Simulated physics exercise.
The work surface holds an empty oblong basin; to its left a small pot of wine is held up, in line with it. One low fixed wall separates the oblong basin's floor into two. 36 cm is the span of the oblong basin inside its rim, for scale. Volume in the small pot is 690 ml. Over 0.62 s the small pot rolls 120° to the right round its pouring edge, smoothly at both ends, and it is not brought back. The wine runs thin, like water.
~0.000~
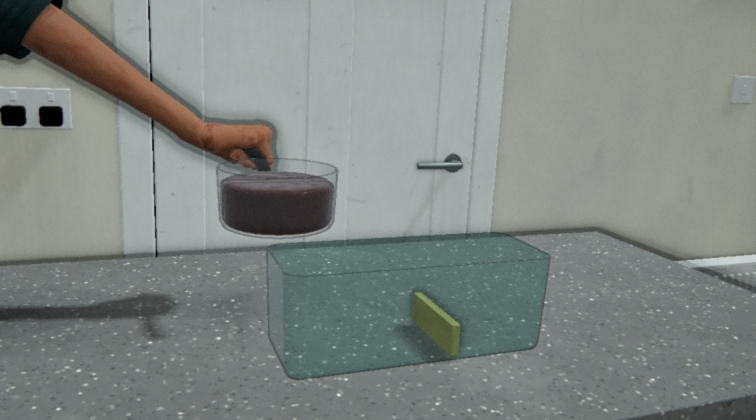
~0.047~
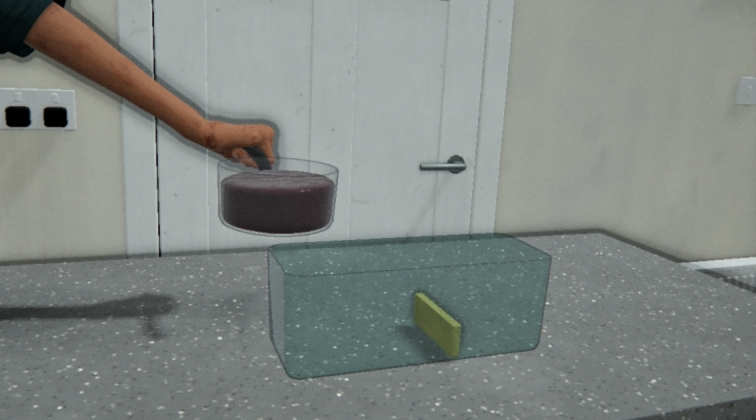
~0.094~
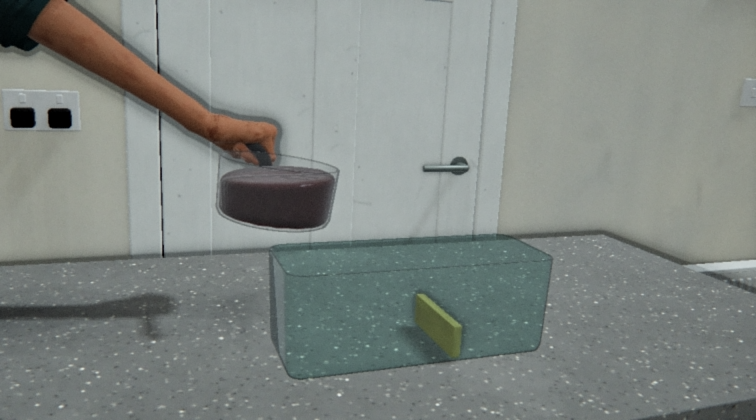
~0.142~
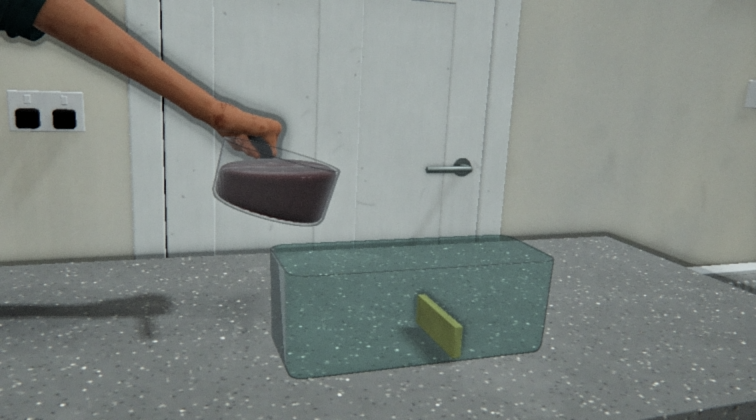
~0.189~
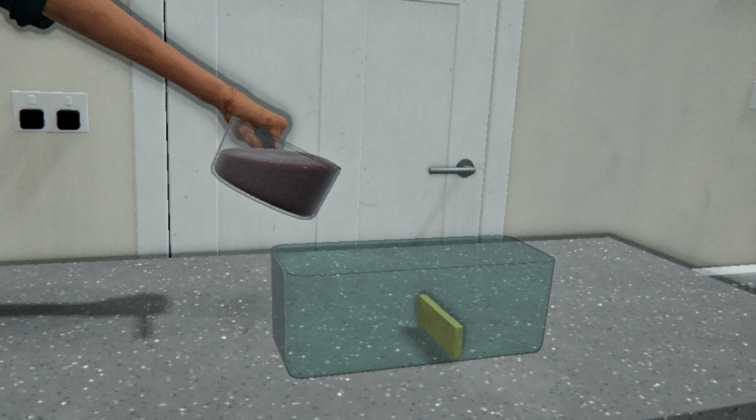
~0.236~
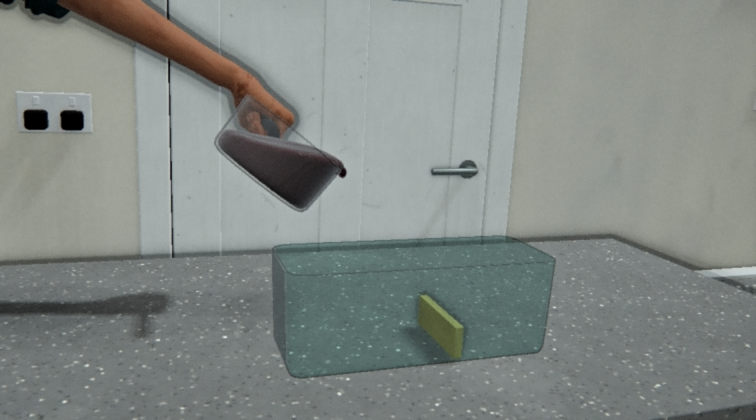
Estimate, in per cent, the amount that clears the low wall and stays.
Roughly 16 percent.
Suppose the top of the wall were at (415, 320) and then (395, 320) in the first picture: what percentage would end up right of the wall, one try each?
In turn about 50 and 70 per cent.
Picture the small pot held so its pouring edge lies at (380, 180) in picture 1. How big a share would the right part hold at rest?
It would then come to around 60 percent.
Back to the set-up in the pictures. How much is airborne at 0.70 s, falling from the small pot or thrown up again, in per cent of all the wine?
Roughly 6 %.
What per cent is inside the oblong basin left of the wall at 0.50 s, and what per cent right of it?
About 14 left, 0 right.
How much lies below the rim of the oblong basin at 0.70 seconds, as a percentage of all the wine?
Some 94 percent.
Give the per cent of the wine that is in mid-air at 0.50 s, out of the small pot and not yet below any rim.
Roughly 62 percent.
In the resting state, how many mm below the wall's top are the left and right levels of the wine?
Left roughly 24 mm; right roughly 36 mm.
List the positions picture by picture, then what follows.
Tilt 0°; pouring edge (334, 169); surface from (220, 182) to (330, 180); the oblong basin's rim runs from (275, 262) to (527, 245); the wall's top is at (436, 309), in the first picture.
Tilt 2°; pouring edge (335, 169); surface from (221, 181) to (331, 178), in the second picture.
Tilt 7°; pouring edge (336, 170); surface from (221, 178) to (332, 174), in the third picture.
Tilt 15°; pouring edge (336, 170); surface from (218, 169) to (333, 167), in the fourth picture.
Tilt 25°; pouring edge (337, 170); surface from (220, 153) to (336, 164); 1 per cent is over the edge, in the fifth picture.
Tilt 38°; pouring edge (337, 170); surface from (220, 131) to (331, 157); 3 per cent is over the edge, in the sixth picture.
After 0.50 s the tilt is 109° and 24 per cent is still to pour, 14 is left of the wall and 0 right of it.
After 0.70 s the tilt is 120° and 0 per cent is still to pour, 77 is left of the wall and 17 right of it.
After 0.90 s the tilt is 120° and 0 per cent is still to pour, 66 is left of the wall and 14 right of it.
After 1.12 s the tilt is 120° and 0 per cent is still to pour, 78 is left of the wall and 15 right of it.
In the end 77 per cent lies left of the wall, 16 right of it and 7 outside.
